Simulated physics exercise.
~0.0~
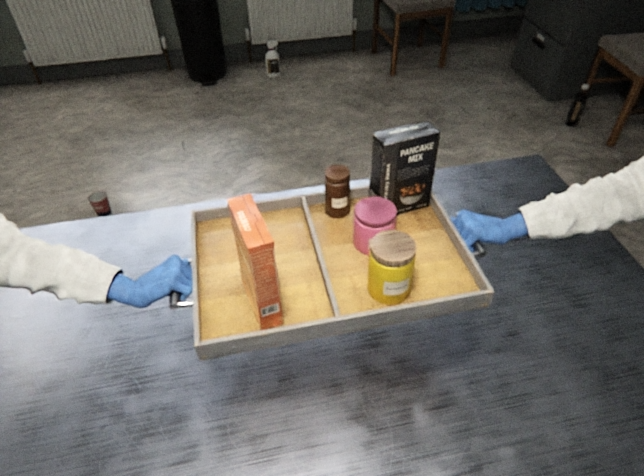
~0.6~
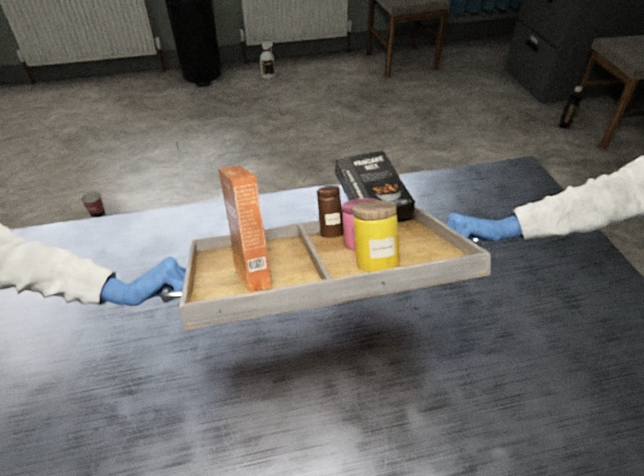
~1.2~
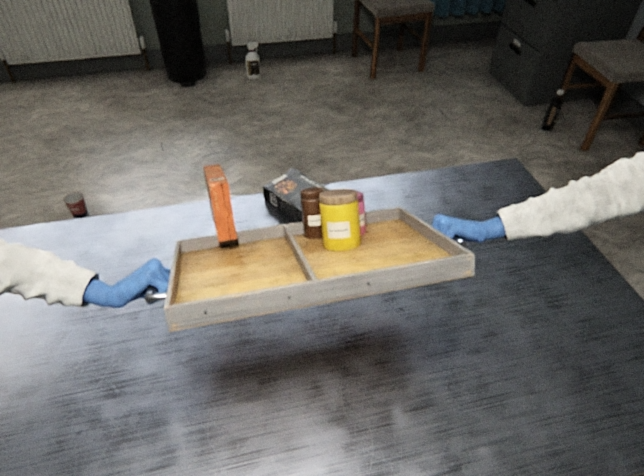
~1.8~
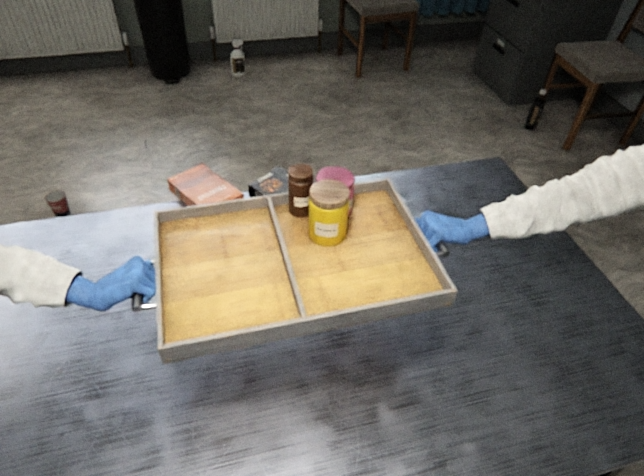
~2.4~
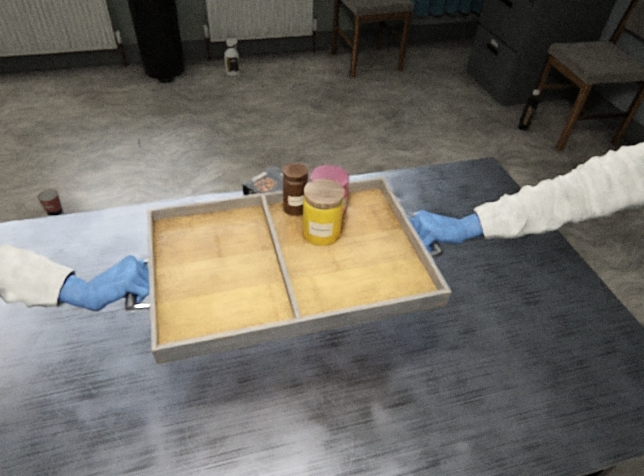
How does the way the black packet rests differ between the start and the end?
At the start the black packet stands upright in the tray, but at the end it lies on its side beyond the tray's far edge.
